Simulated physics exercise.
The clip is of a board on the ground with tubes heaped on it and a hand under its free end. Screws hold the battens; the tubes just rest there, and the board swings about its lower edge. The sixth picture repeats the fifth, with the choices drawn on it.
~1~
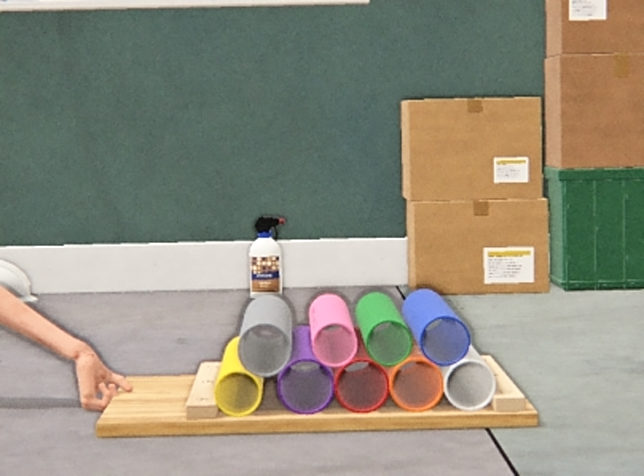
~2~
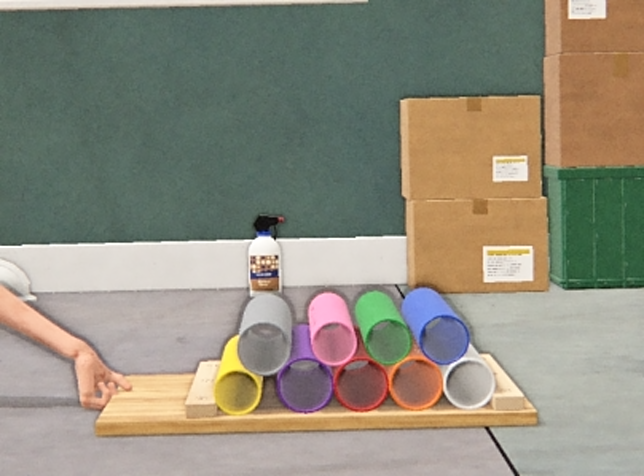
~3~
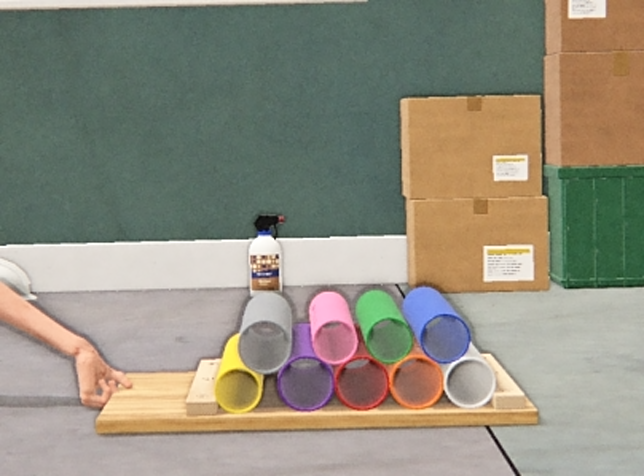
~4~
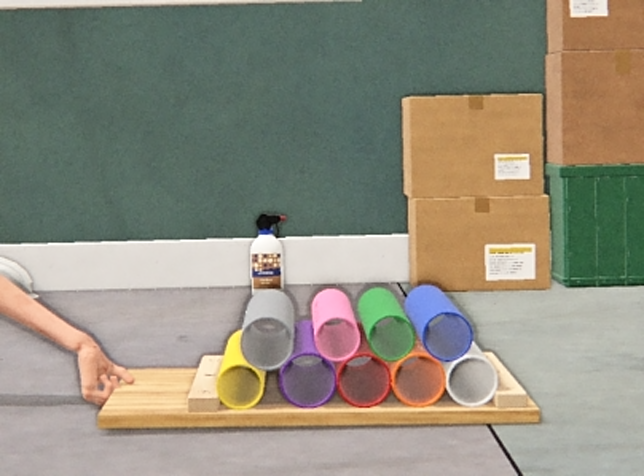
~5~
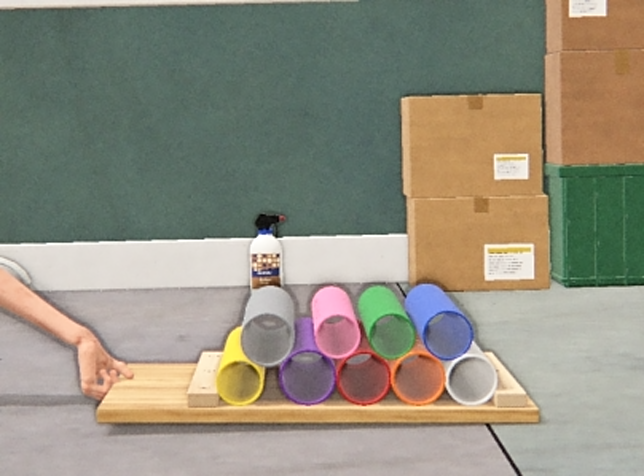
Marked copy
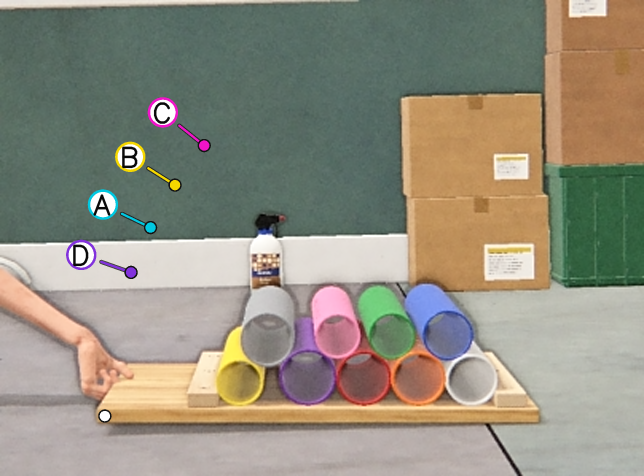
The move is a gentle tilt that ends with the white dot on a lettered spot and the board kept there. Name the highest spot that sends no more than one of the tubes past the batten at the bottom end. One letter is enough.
The highest mark that will do is A.
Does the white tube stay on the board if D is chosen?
The white tube: Yes.
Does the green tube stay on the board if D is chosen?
Yes, with D.
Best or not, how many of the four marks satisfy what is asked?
Two of the four.
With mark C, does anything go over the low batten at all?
At C: Yes.
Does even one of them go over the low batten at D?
At D: No.
On the marked copy, A at (151, 228); B at (175, 185); C at (205, 146); D at (131, 273); the white dot at (105, 416).
Taking A. A third of the way, board at 16°.
Two thirds of the way, board at 27°.
When it is over, board at 27°, none over the low batten.
As for the rest, B four over the low batten (grey, pink, blue, green); C nine over the low batten; D none over the low batten.
